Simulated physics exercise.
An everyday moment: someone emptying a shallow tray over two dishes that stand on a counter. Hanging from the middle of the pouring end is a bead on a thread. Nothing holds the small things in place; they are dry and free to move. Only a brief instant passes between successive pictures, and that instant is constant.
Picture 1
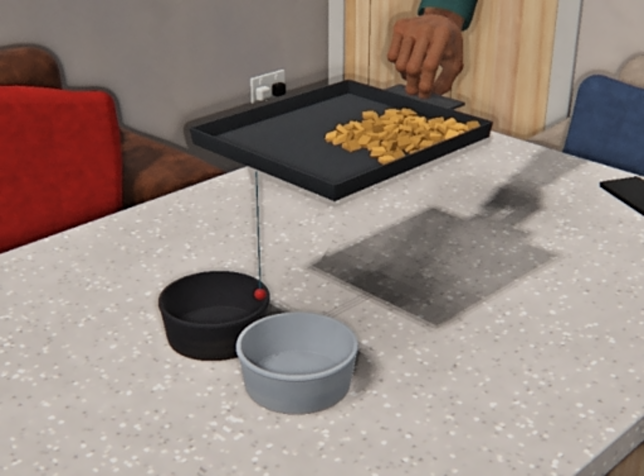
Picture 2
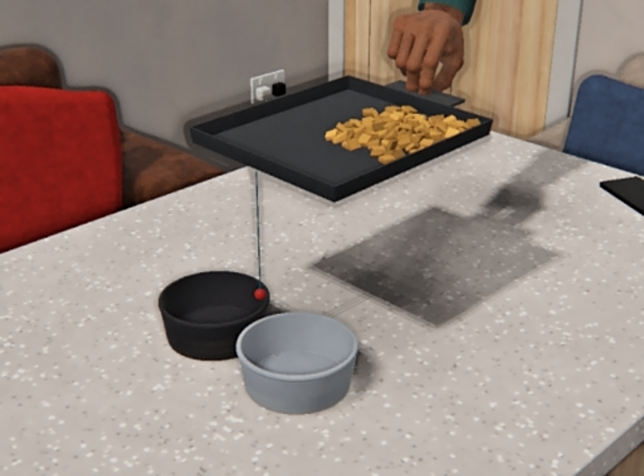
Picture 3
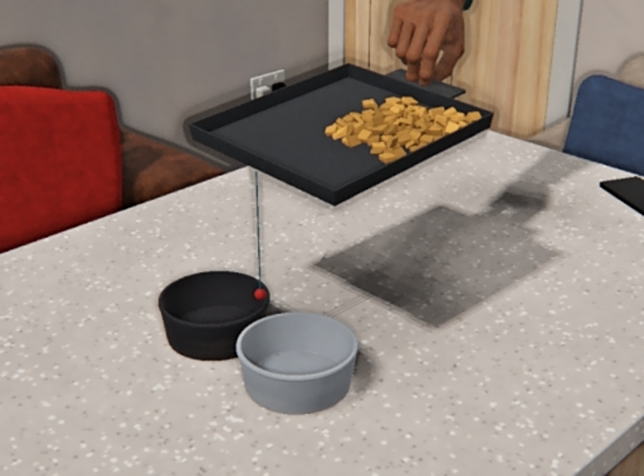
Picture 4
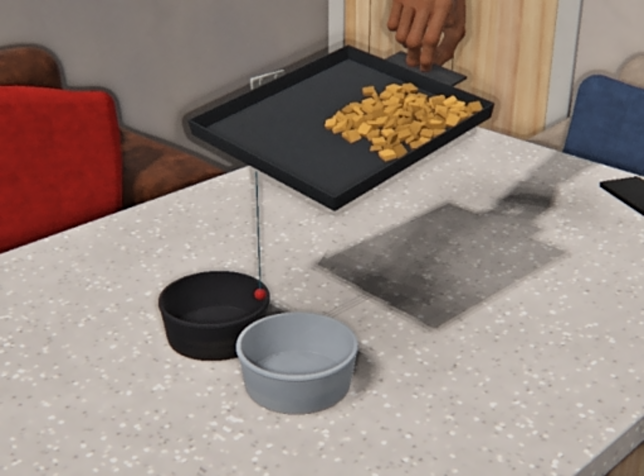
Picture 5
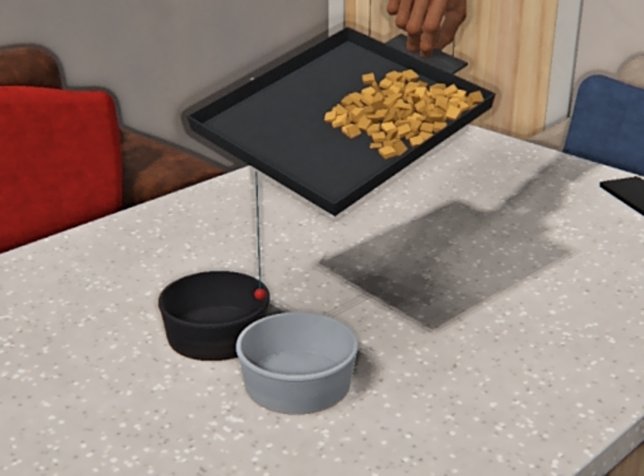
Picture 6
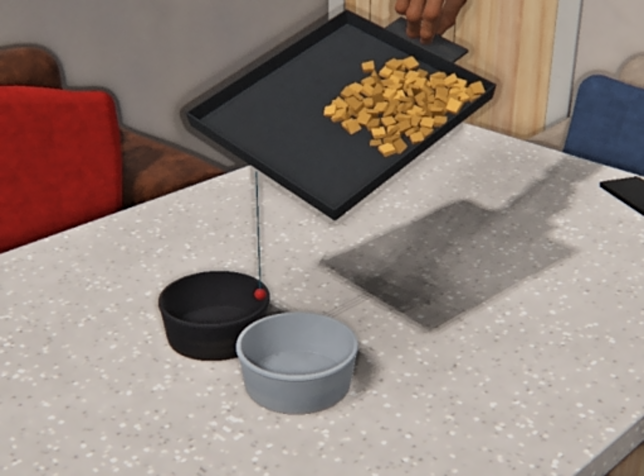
On a speckled counter, a hand raising the handle end of a dark tray of cereal squares, tilting it above two bowls.
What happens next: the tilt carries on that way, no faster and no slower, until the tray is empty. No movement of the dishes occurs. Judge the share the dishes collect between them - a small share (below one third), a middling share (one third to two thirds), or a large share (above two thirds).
A large share.
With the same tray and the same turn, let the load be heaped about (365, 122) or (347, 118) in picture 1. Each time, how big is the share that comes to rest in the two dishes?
80 per cent for the first try, 80 per cent for the second.
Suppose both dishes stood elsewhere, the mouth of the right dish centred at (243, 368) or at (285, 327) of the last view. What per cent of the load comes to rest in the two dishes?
Trial 1 around 10 percent, trial 2 around 40 percent.
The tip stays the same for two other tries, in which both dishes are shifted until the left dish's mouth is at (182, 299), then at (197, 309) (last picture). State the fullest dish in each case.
Attempt 1: The one on the right side. Attempt 2: The one on the right side.
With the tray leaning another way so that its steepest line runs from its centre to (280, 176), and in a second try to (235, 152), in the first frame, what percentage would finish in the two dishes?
Lab note: Case 1 near 70 %, case 2 near 50 %.
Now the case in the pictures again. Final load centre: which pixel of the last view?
Somewhere around (319, 374) in the final view.
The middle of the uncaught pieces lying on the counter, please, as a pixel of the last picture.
Around (383, 381).
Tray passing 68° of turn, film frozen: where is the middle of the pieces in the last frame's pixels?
Close to (343, 193).
Shortly afterwards, tray tipped steeply; the bulk on the tray; a little in the air.
Next, tray tipped past a quarter turn; a little on the tray; near half in the right dish; near a quarter outside both; a little in the air.
Some moments later, tray tipped past a quarter turn; the bulk in the right dish; near a quarter outside both.
In the end, tray tipped past a quarter turn; the bulk in the right dish; none at all in the left dish; near a quarter outside both.
